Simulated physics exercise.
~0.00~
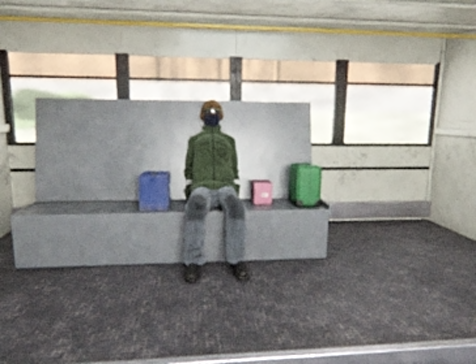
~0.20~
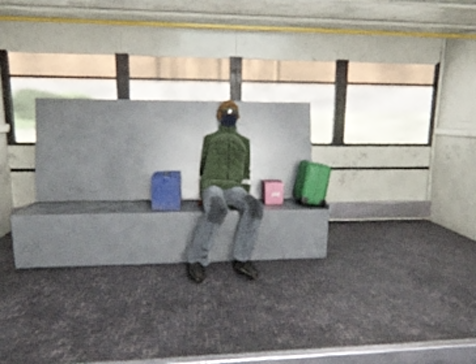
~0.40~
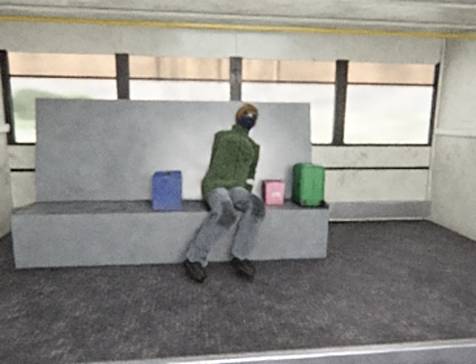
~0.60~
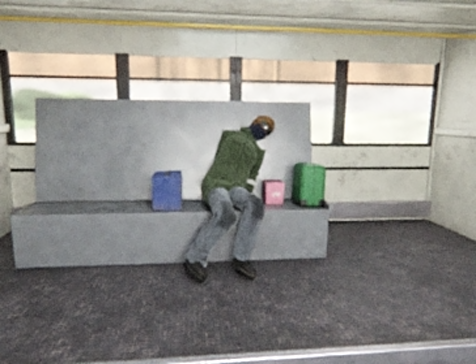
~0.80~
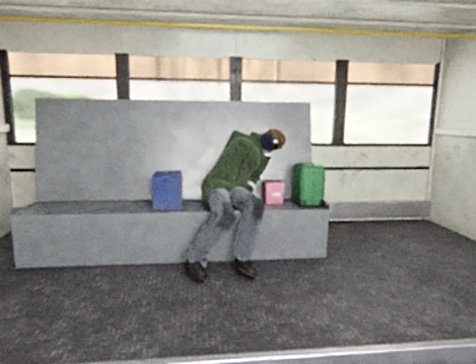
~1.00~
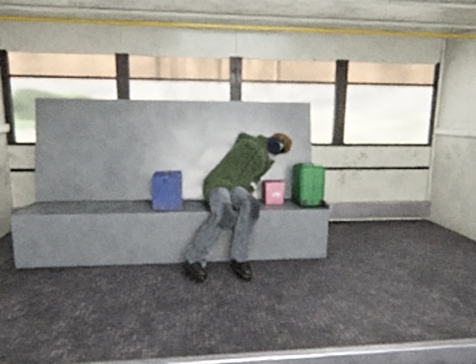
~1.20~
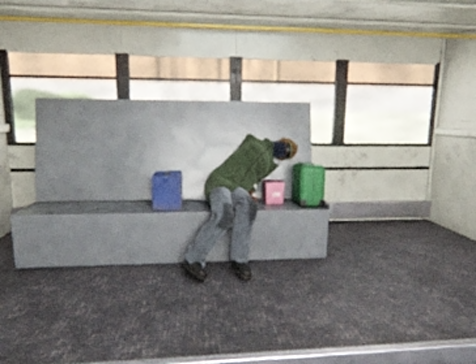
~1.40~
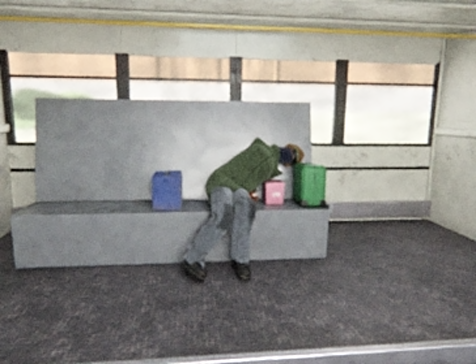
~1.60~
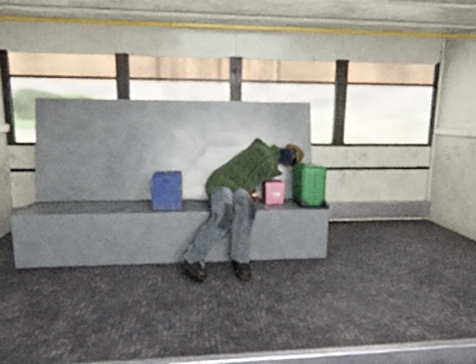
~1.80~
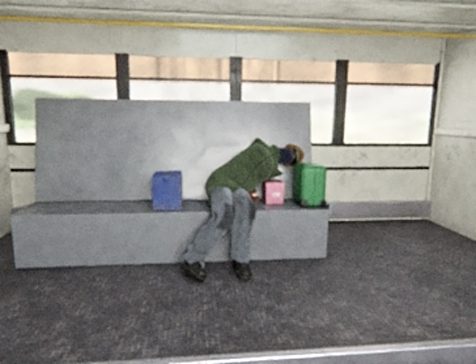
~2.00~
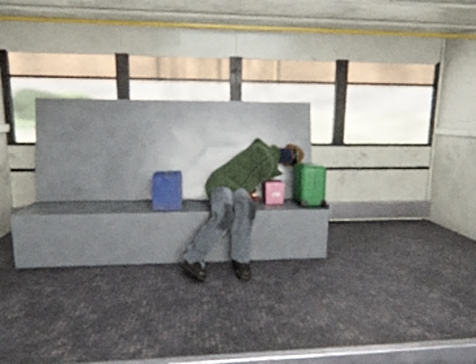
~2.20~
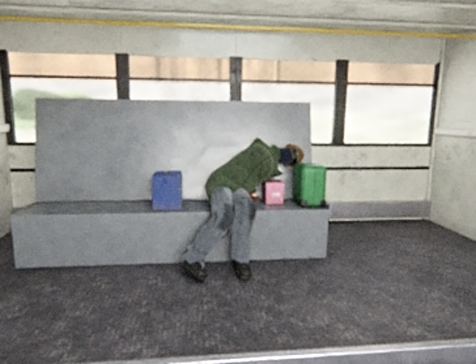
Sleeping passenger in a green jacket slumping right over a pink tub towards a green case, then lying still, luggage staying on the seat.
